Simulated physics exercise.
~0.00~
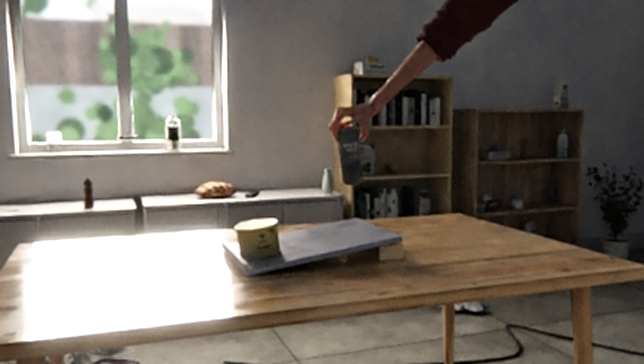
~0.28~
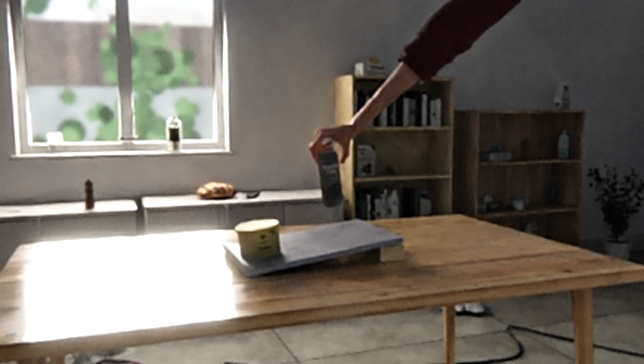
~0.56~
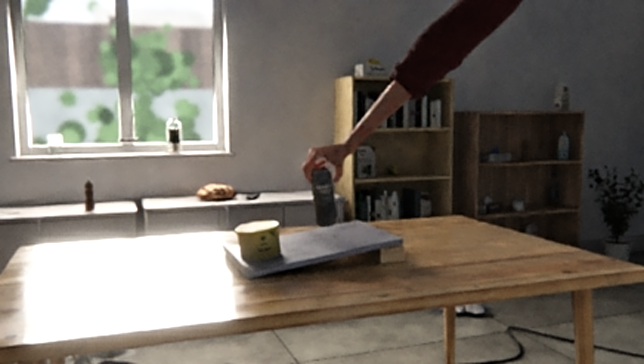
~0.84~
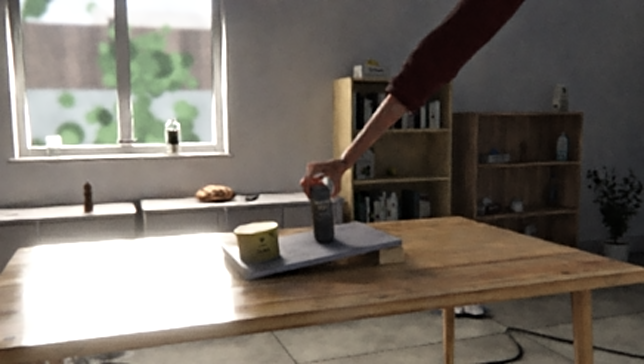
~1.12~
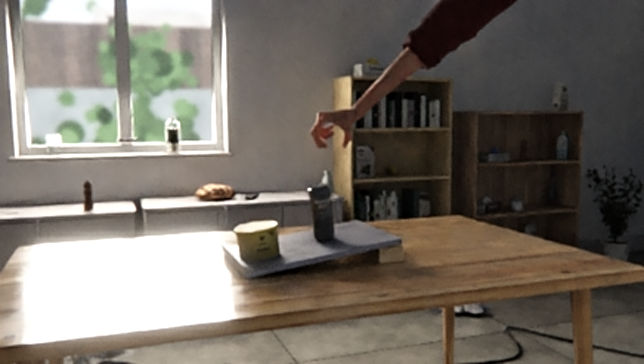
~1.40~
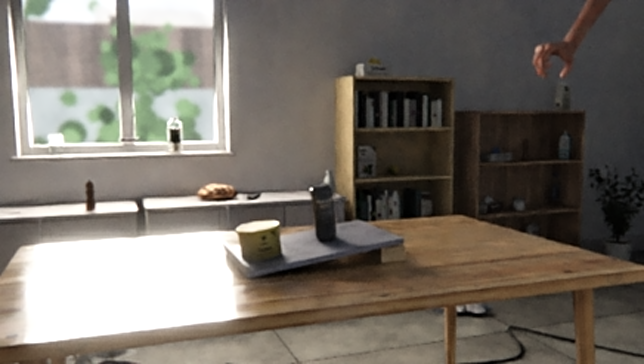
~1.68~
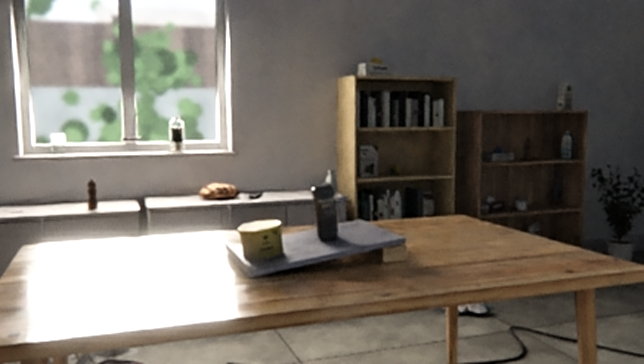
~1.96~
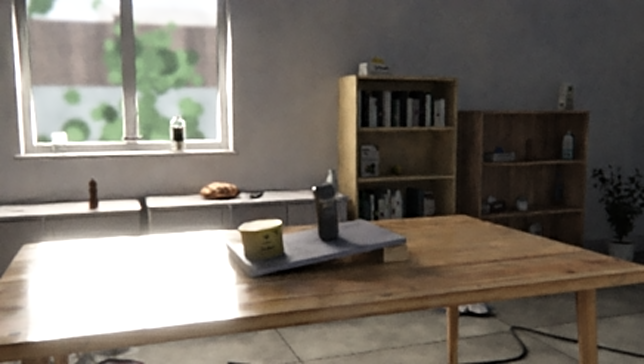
On a tilted board beside a yellow tub, a hand sets a grey can, which stays.
